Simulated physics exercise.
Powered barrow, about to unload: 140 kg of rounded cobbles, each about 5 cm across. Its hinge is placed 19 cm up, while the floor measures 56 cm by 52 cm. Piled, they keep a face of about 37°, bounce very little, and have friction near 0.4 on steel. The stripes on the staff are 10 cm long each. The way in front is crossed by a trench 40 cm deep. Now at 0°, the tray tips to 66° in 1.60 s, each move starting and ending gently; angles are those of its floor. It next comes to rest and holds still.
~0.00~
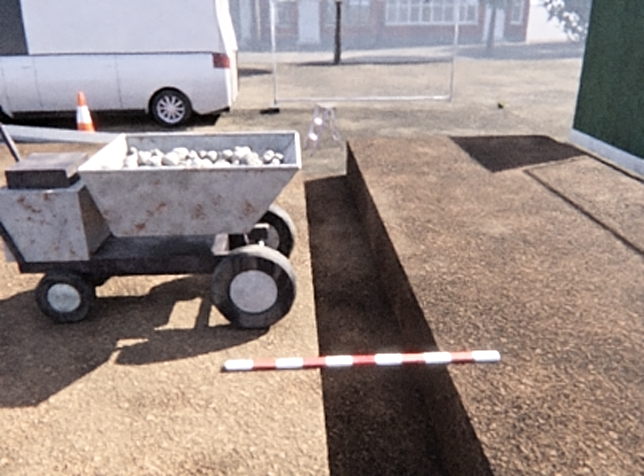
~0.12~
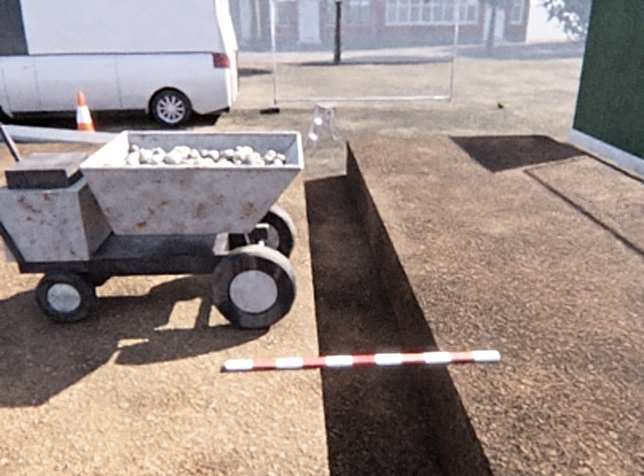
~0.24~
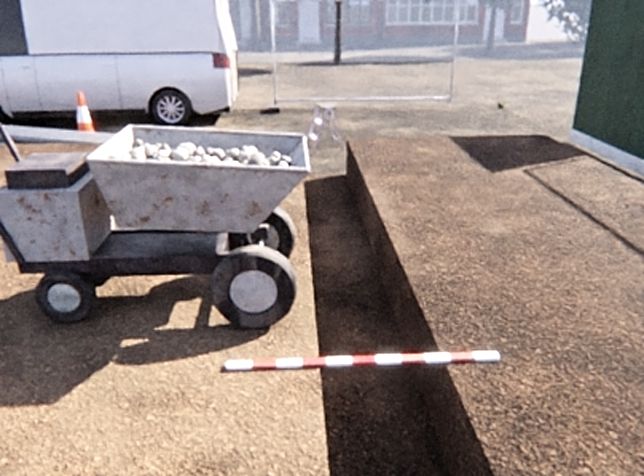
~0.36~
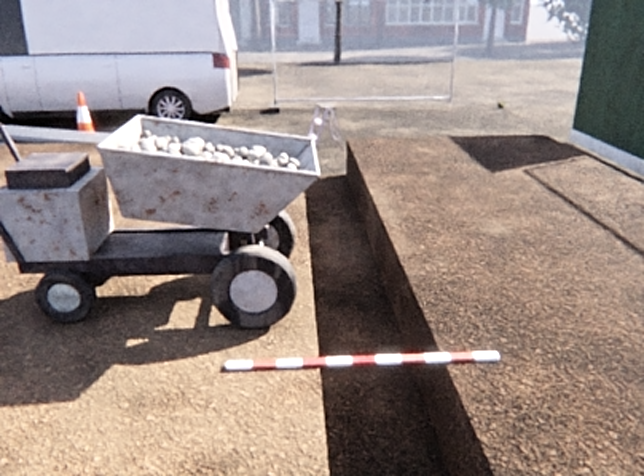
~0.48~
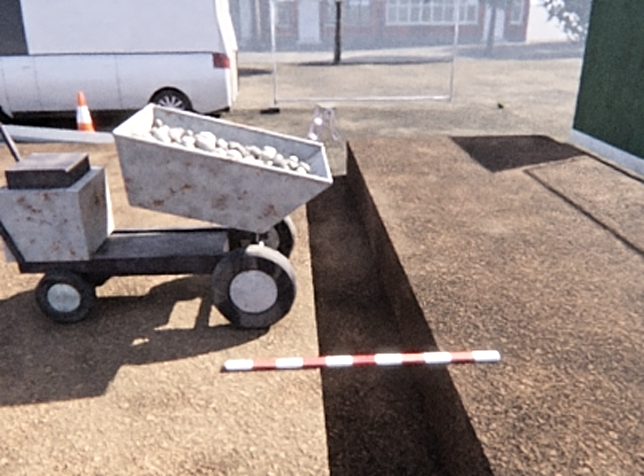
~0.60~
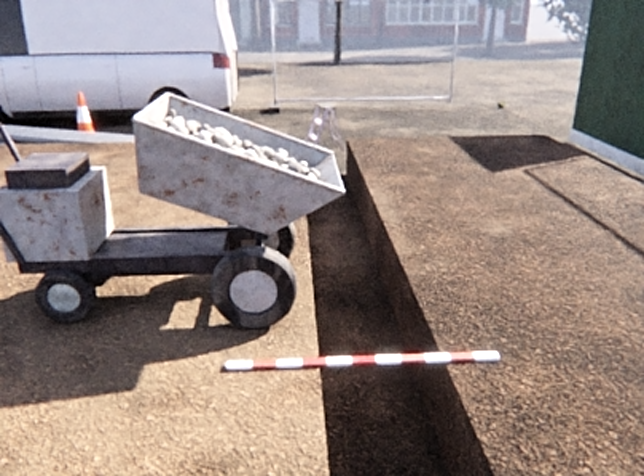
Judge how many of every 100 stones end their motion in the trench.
I would put it near 65 out of 100.
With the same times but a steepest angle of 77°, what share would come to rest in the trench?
Share in trench: Approx. 65%.
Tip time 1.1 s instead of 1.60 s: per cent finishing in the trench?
60 %.
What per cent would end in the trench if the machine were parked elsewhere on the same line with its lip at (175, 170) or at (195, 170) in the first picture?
Near 80 and near 95 percent.
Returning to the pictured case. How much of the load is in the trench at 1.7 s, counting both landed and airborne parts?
Around 20 per cent of it, at that instant.
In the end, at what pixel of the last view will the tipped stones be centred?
Their middle lands near (399, 336).
After 1.2 s the floor is at 56°; 99 % in the tray, 1 % in the trench; the foremost stones are at (387, 235).
After 1.7 s the floor is at 66°; 65 % in the tray, 19 % in the trench, 17 % past the trench; the foremost stones are at (476, 277).
After 2.0 s the floor is at 66°; 37 % in the tray, 30 % in the trench, 34 % past the trench; the foremost stones are at (545, 279).
After 4.0 s the floor is at 66°; 0 % in the tray, 65 % in the trench, 34 % past the trench; the foremost stones are at (603, 287).
